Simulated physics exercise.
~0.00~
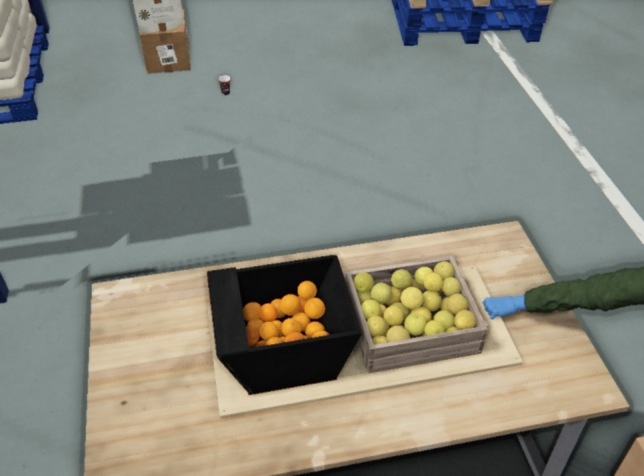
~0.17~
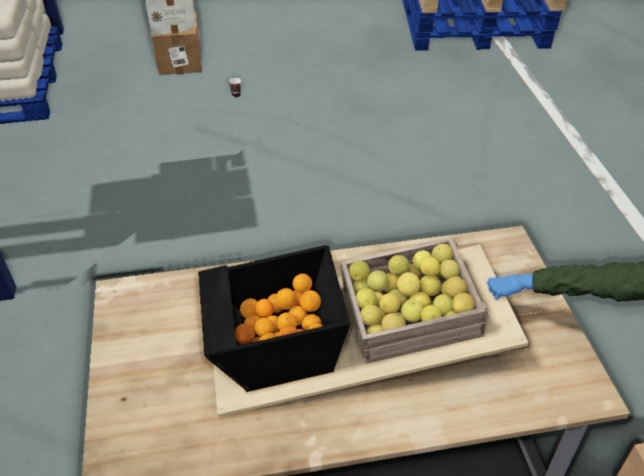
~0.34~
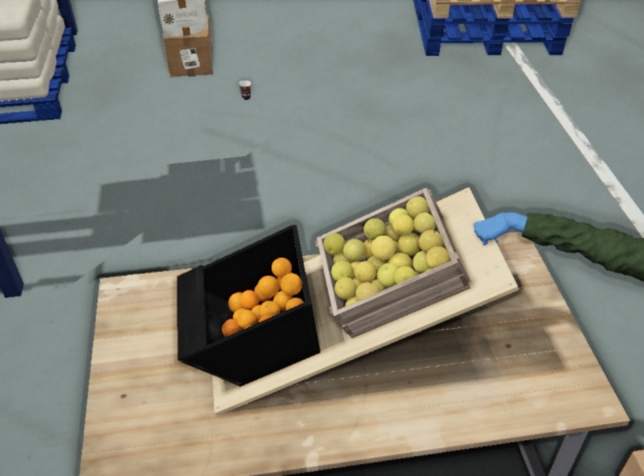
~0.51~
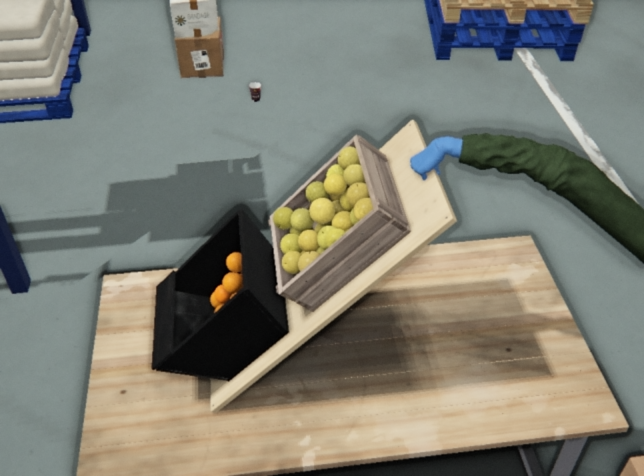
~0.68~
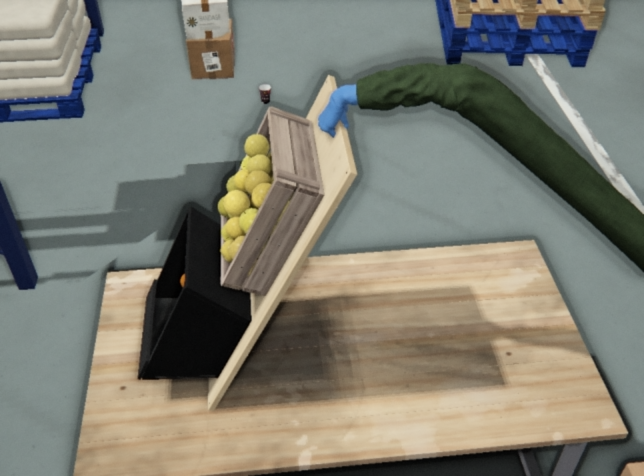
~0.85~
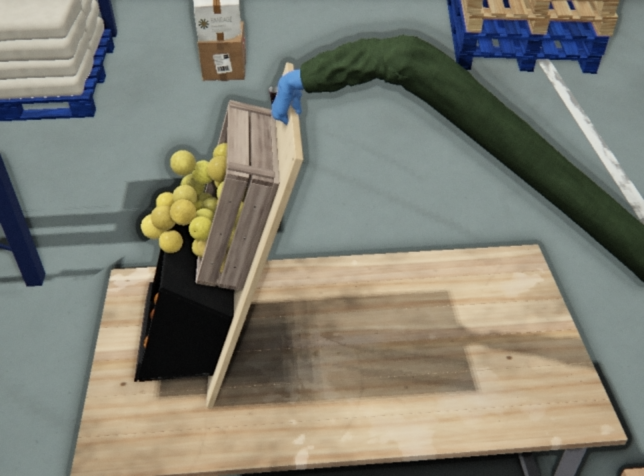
A blue-gloved hand on a green-sleeved arm grips the right end of a pale board on a wooden table, seen from above in a warehouse-like space. On the board sit a black container of oranges at left and a wooden crate of yellow-green apples at right. The hand swings the board up steeply leftward, the oranges shift left, and apples tumble from the crate as the view drifts slightly.
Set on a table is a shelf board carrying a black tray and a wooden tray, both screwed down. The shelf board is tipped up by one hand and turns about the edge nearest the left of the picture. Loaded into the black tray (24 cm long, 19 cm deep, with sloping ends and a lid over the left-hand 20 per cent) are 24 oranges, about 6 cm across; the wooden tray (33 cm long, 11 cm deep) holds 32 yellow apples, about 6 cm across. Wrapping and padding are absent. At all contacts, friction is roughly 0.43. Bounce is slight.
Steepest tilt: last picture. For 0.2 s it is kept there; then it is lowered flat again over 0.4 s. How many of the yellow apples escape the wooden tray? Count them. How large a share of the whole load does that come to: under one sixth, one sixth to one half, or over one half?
Under half remain.
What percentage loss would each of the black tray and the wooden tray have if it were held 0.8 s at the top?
Black tray: 0%, wooden tray: 70%.
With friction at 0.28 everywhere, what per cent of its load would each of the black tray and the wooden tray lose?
In that case the black tray sheds 0 per cent, while the wooden tray sheds 70 per cent.
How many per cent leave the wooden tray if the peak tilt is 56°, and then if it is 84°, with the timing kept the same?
It'd be 40 per cent the first time and 90 per cent the second time.
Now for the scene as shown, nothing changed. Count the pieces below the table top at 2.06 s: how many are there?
The total is close to 16.
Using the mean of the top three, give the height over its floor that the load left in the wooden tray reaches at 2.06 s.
It stands close to 8 cm high.
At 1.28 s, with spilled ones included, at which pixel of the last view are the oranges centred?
In the last view, the centre sits near (226, 315).
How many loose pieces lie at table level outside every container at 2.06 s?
Around 4 of them.
After 1.04 s, tilt 72°; 0 of 24 out of the black tray and 13 of 32 out of the wooden tray.
After 1.28 s, tilt 28°; 0 of 24 out of the black tray and 20 of 32 out of the wooden tray.
After 1.62 s, tilt 0°; 0 of 24 out of the black tray and 22 of 32 out of the wooden tray.
When it is over (at 2.06 s), 0 of 24 out of the black tray and 22 of 32 out of the wooden tray. Asked share, 22 of 32, 69 per cent.
